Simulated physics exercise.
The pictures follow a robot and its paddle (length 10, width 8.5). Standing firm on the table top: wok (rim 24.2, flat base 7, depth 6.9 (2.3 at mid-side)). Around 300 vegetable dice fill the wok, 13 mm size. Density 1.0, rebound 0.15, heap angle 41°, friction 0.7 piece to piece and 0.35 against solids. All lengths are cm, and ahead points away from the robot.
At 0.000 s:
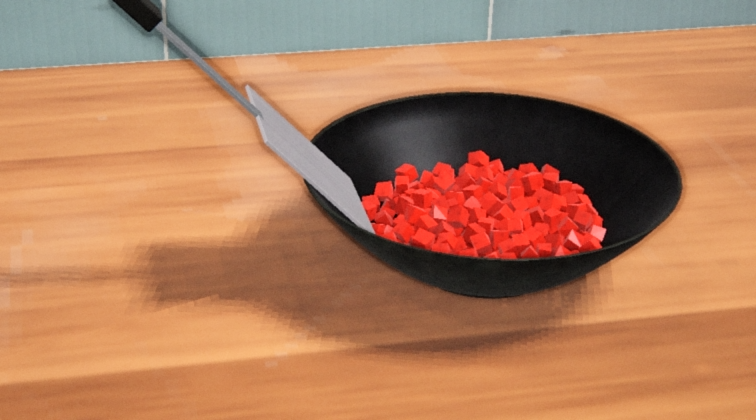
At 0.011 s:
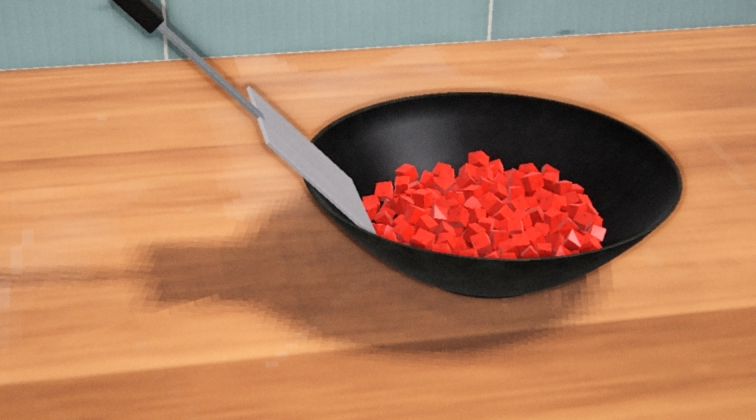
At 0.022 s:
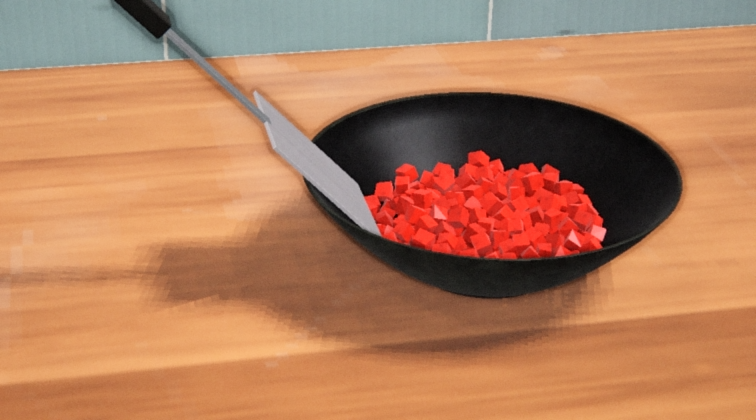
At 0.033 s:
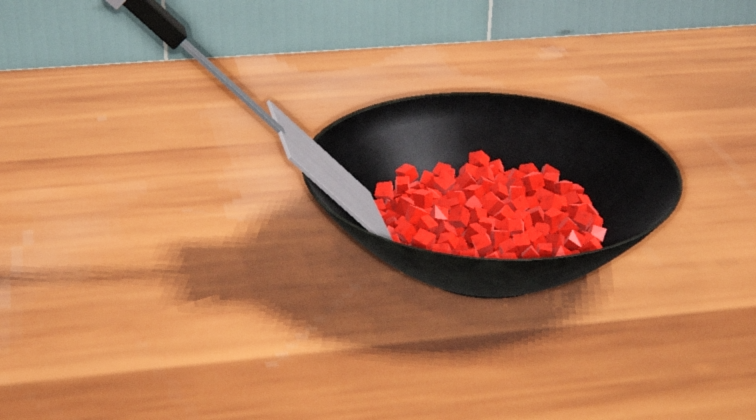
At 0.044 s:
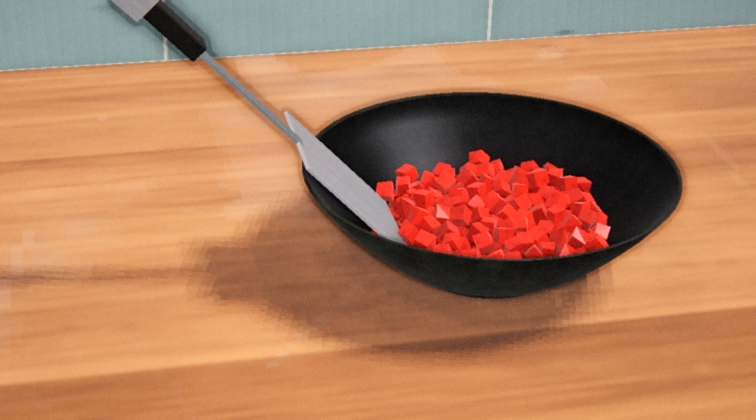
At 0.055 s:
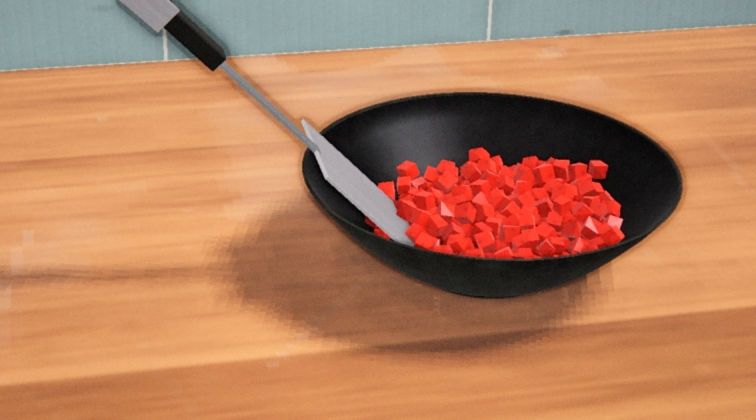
A black wok stands on a striped wooden table top before a blue-green tiled wall, seen from slightly above by a still camera. Bright red vegetable dice lie heaped inside it, and a grey paddle with a black handle slants in from the upper left. The paddle barely moves at first, then slides down and right into the wok, nudging the dice slightly rightward.
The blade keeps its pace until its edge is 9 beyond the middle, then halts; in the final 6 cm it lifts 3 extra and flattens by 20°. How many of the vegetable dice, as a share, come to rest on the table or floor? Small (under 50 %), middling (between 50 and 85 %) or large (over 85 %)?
Answer: Middling; between 50 and 85 % of the vegetable dice finish on the table or floor.
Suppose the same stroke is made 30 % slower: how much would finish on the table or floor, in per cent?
Then about 70 per cent.
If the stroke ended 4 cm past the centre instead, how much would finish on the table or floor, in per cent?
Then about 20 per cent.
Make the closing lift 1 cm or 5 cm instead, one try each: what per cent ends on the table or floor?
Some 80 and 70 per cent.
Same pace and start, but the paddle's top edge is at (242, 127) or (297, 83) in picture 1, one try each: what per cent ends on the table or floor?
About 70 and 75 per cent.
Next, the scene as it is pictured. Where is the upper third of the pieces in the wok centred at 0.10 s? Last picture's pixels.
Near (598, 180).
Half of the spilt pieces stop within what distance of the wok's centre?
Roughly 38 cm.
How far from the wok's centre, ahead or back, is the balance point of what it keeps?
About 2.5 cm ahead.
After 0.10 s, sloping 47°, highest piece 10 above the table; 300 in the wok, 2 on the blade or in flight.
After 0.15 s, sloping 42°, highest piece 12 above the table; 279 in the wok, 23 on the blade or in flight.
After 0.37 s, sloping 27°, highest piece 18 above the table; 83 in the wok, 49 on the table or floor, 170 on the blade or in flight.
After 1.42 s, sloping 27°, highest piece 4 above the table; 219 on the table or floor, 83 in the wok.
In the end, 219 on the table or floor, 83 in the wok. That is 73 % on the table or floor.
